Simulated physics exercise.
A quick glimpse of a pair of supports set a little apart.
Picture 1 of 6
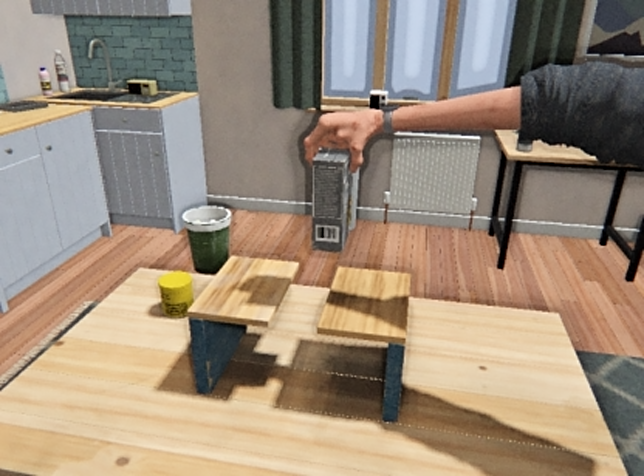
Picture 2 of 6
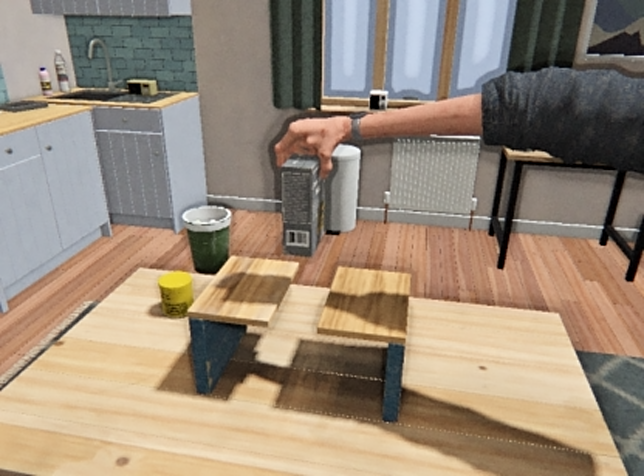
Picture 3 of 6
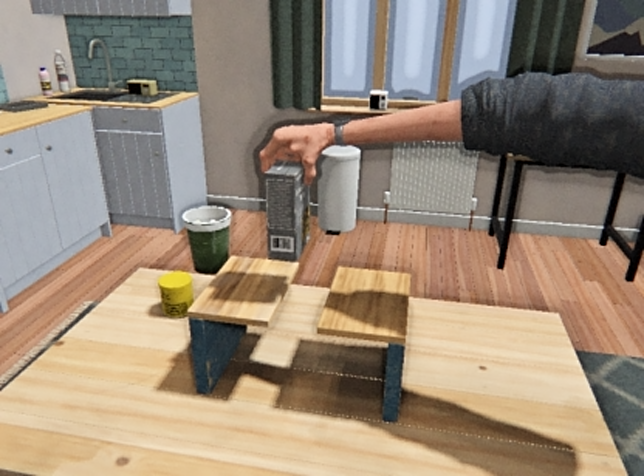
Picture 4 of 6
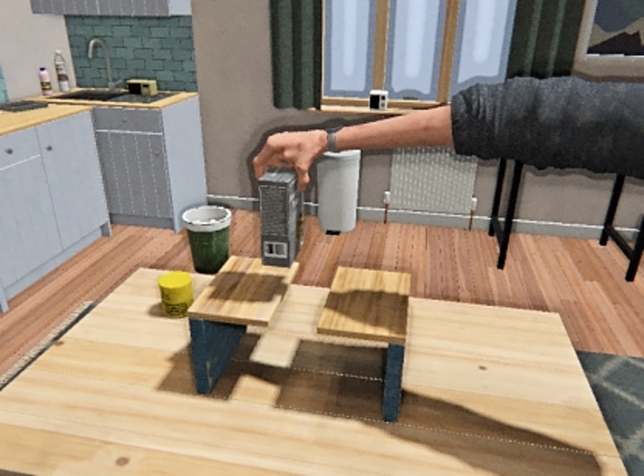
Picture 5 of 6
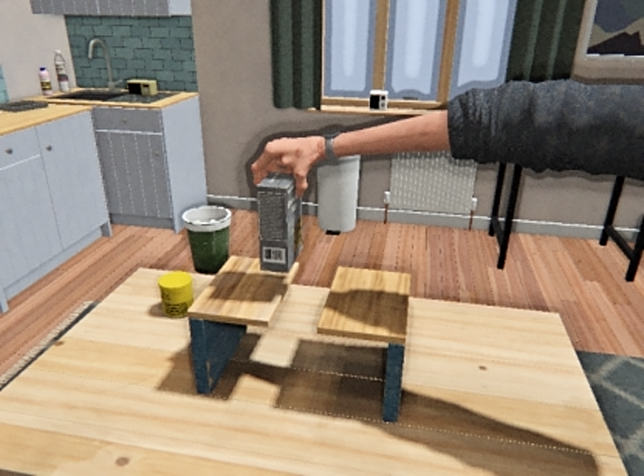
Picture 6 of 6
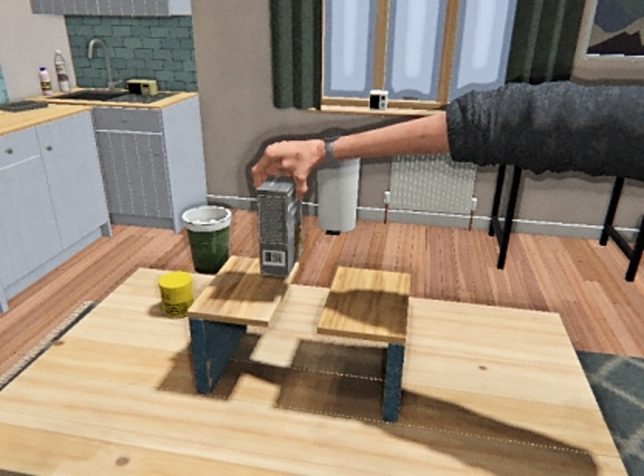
A hand gripping a grey packet from above moved it left and lowered it toward two small wooden-topped supports set slightly apart on a table, while a yellow tin sat still at the left.
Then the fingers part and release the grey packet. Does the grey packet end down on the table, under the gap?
It does not get down.
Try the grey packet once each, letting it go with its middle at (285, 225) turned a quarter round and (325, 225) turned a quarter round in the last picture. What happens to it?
Try 1: Stuck. Try 2: Stuck.
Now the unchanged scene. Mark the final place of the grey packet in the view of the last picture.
The object ends up somewhere near (282, 251).
Then, 0.20 s after the last picture, grey packet slid a little near (282, 246).
Then, 0.30 s after the last picture, grey packet slid a little near (282, 251).
At rest, moved from the start, grey packet; yellow tin in place. Seen from the same camera at the end, grey packet near (282, 251). The packet stays on top.
